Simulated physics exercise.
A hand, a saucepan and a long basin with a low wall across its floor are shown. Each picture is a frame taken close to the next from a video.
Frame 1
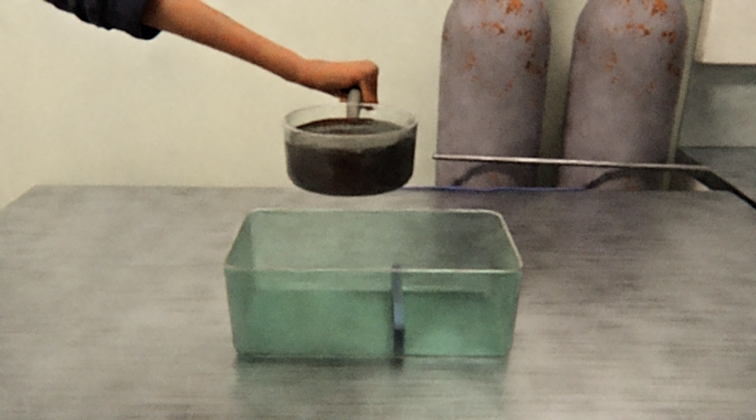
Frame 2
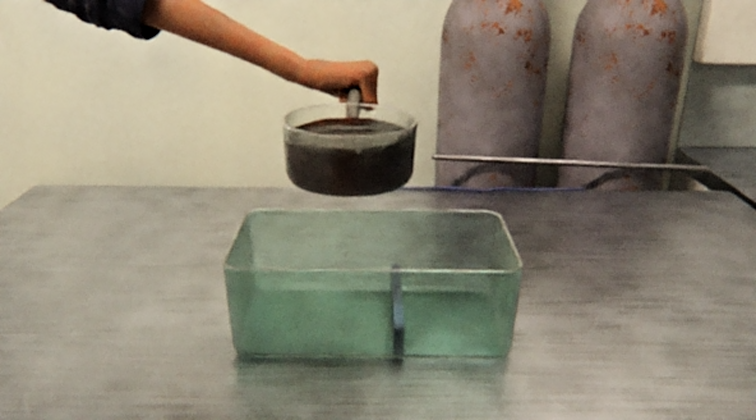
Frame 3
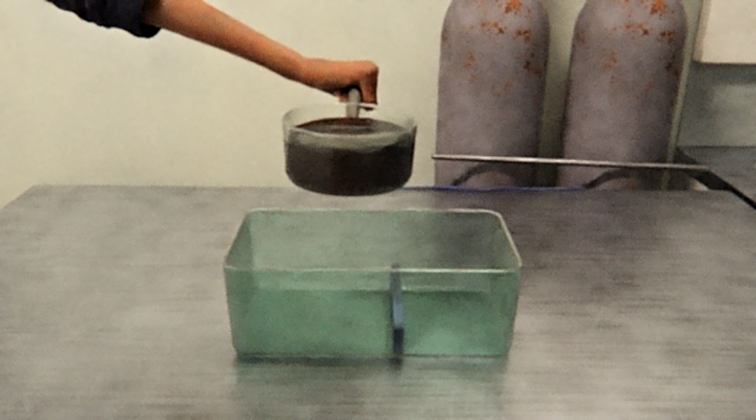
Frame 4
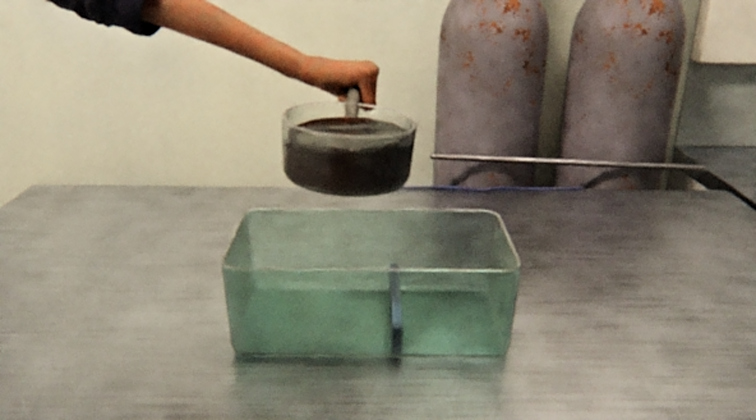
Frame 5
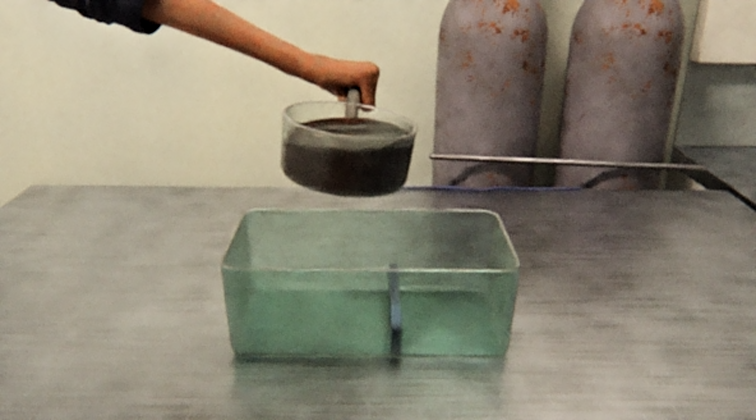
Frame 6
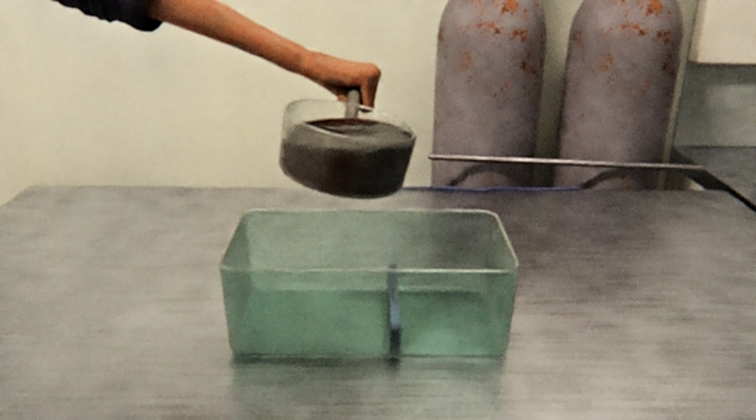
On a grey table, a clear basin with a low wall across its floor sat beneath a saucepan of dark contents, which a hand held level, then slowly tilted slightly to the right.
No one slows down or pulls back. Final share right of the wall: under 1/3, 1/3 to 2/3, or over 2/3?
The upper band.
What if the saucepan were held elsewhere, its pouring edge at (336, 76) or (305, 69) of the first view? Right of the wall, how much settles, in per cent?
First try: Near 50 percent; second try: Near 15 percent.
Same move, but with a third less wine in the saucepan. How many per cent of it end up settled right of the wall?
90 per cent.
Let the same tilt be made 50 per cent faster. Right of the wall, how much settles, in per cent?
Some 75 per cent.
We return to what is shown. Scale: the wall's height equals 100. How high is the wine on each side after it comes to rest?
Left side roughly 10, right side roughly 90.
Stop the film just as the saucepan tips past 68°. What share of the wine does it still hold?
45 per cent or so.
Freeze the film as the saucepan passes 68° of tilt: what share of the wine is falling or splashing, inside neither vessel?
30 %.
A moment on, the saucepan is tipped part way and 45 per cent is still to pour, 0 is left of the wall and 25 right of it.
Next, the saucepan is tipped right over and 4 per cent is still to pour, 13 is left of the wall and 80 right of it.
Then the saucepan is tipped right over and 0 per cent is still to pour, 17 is left of the wall and 83 right of it.
Later the saucepan is tipped right over and 0 per cent is still to pour, 17 is left of the wall and 83 right of it.
At rest 17 per cent lies left of the wall, 83 right of it and 0 outside.
